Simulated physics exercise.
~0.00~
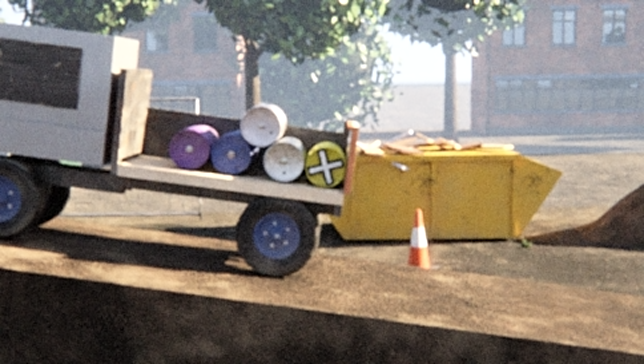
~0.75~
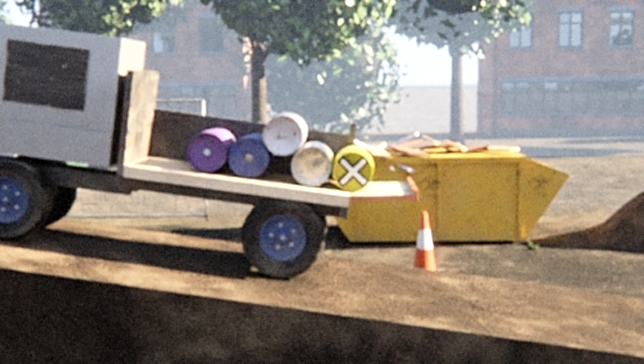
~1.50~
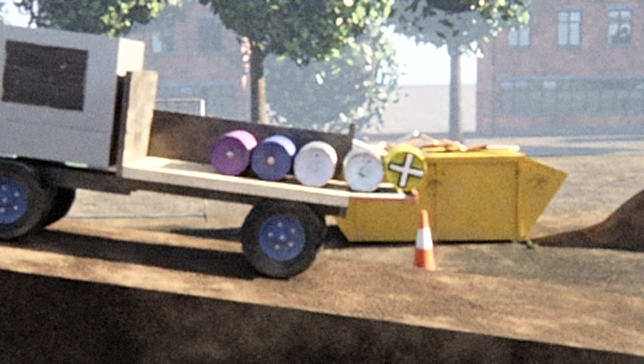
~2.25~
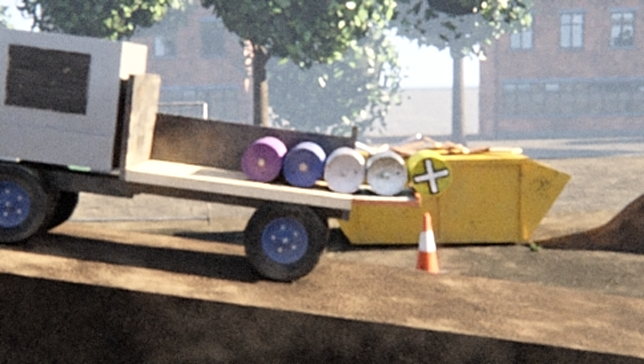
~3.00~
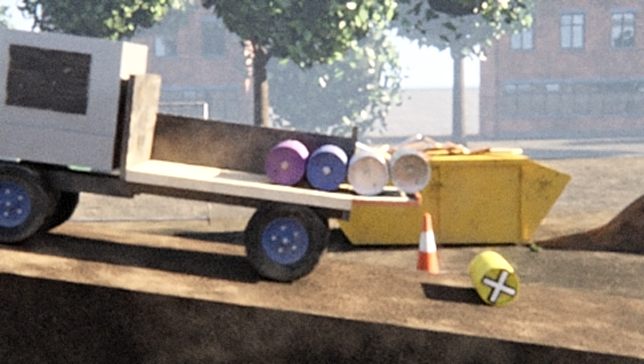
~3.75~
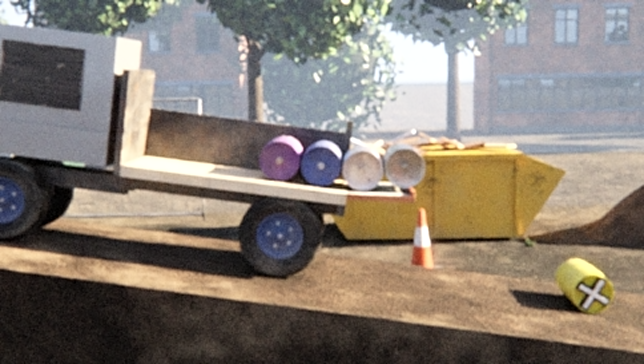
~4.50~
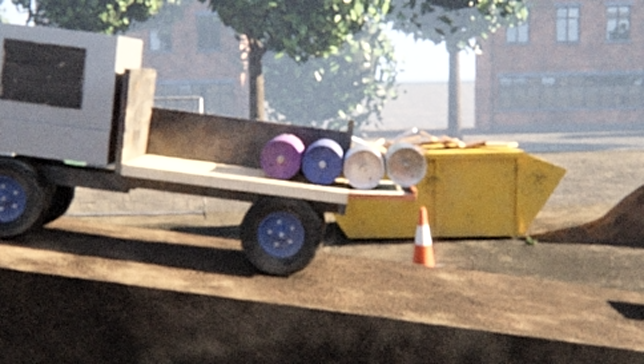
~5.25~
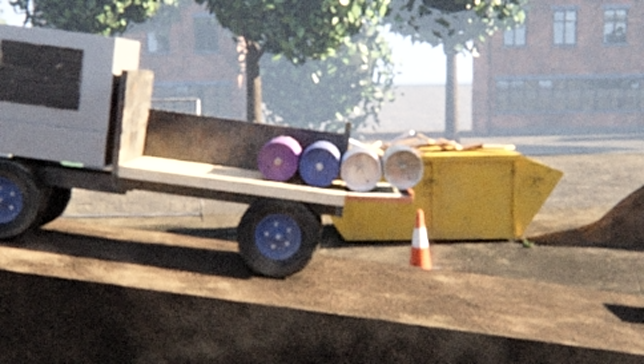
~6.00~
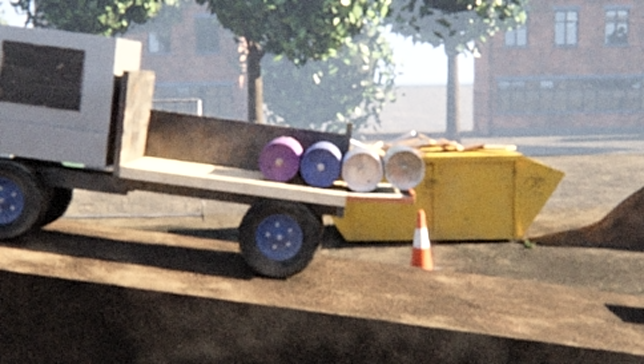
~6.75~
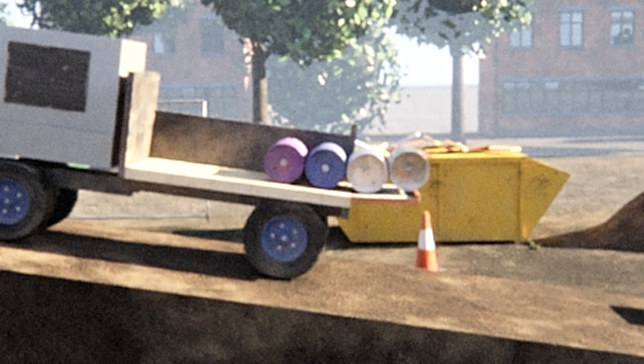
Five kegs, purple, blue, two white and a yellow one marked with a white cross, sit on the open bed of a pick-up parked tail downhill to the right, seen from the side by a slightly swaying camera. A yellow skip and a traffic cone stand behind the truck, with trees and brick buildings beyond. The tailgate drops, and the kegs roll right as the upper white one settles into the row. The yellow keg tips off the gate's edge, lands on the dirt and rolls out of view. Purple, blue and both white kegs stop and remain aboard.
